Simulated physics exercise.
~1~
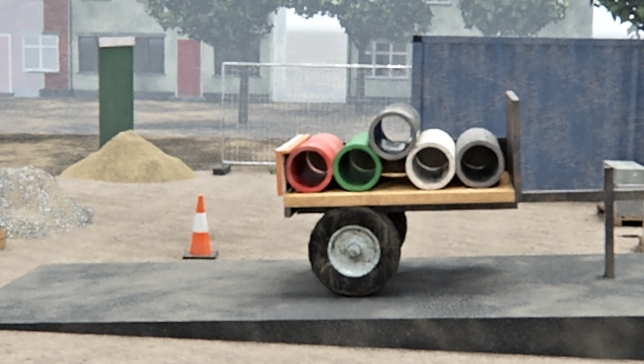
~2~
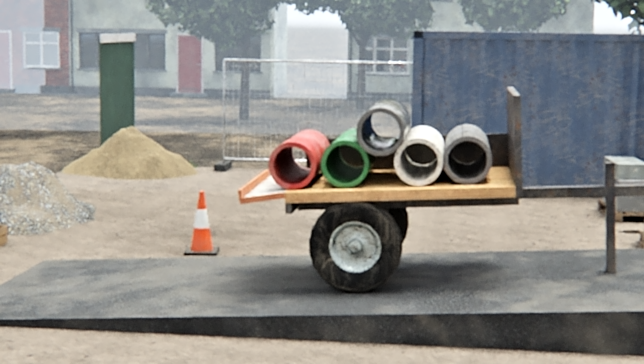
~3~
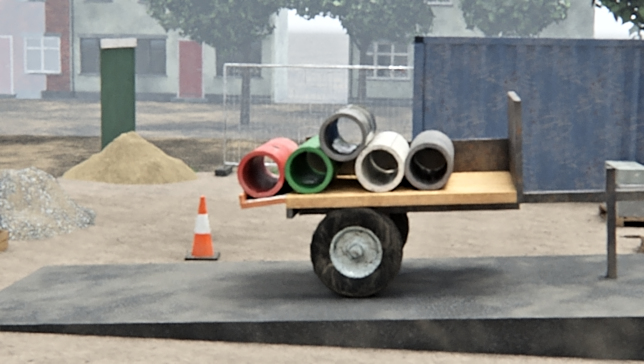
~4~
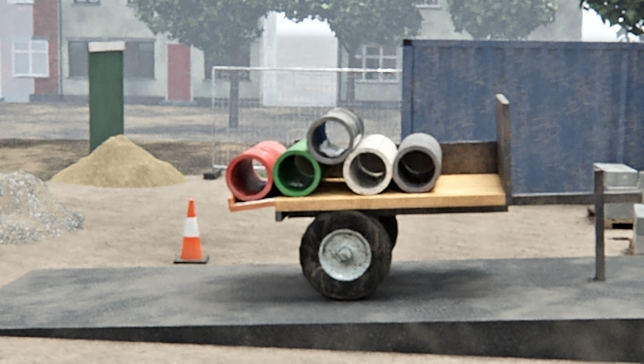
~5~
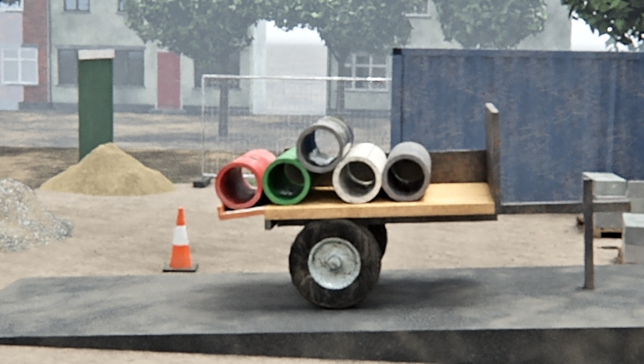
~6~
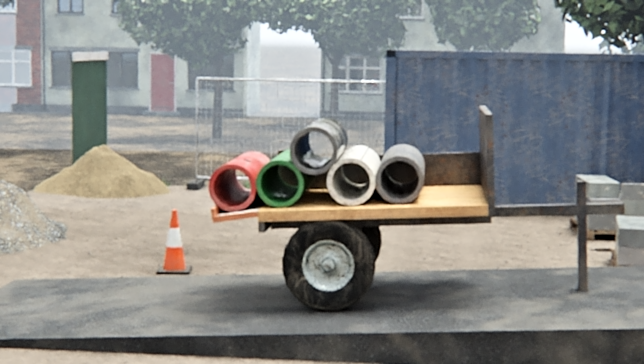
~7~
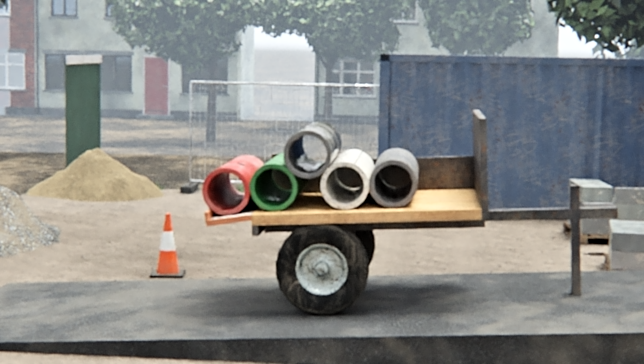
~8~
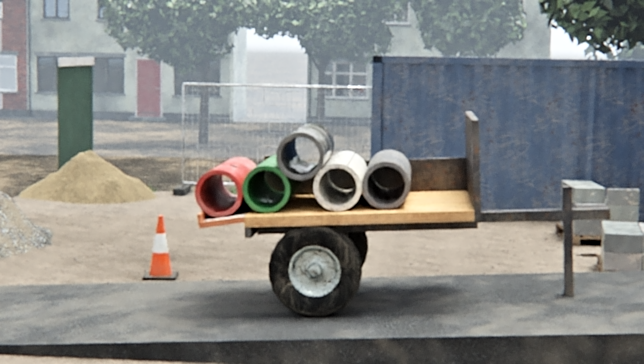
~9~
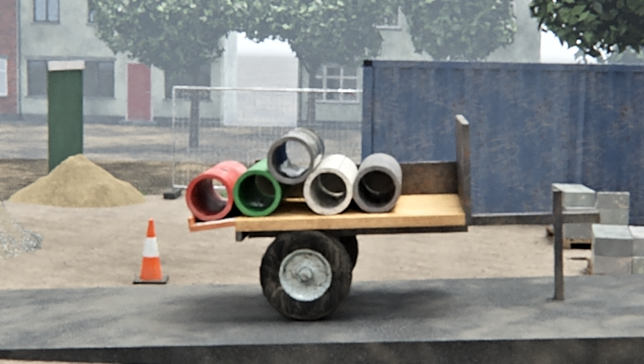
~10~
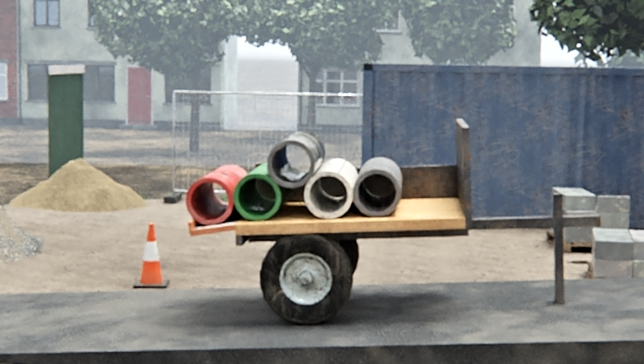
At first, a two-wheeled trailer stands on a dark ramp in a hazy yard, with five pipes stacked at the left of its bed behind an upright tailgate. The tailgate drops open to the left, and the pipes begin rolling that way. The red pipe leads onto the lowered gate, with the green one close behind on the bed and a grey one riding on top. They soon stop, the red pipe resting on the gate. The view drifts right while nothing else moves, and all five pipes remain aboard, the green one still on the bed.
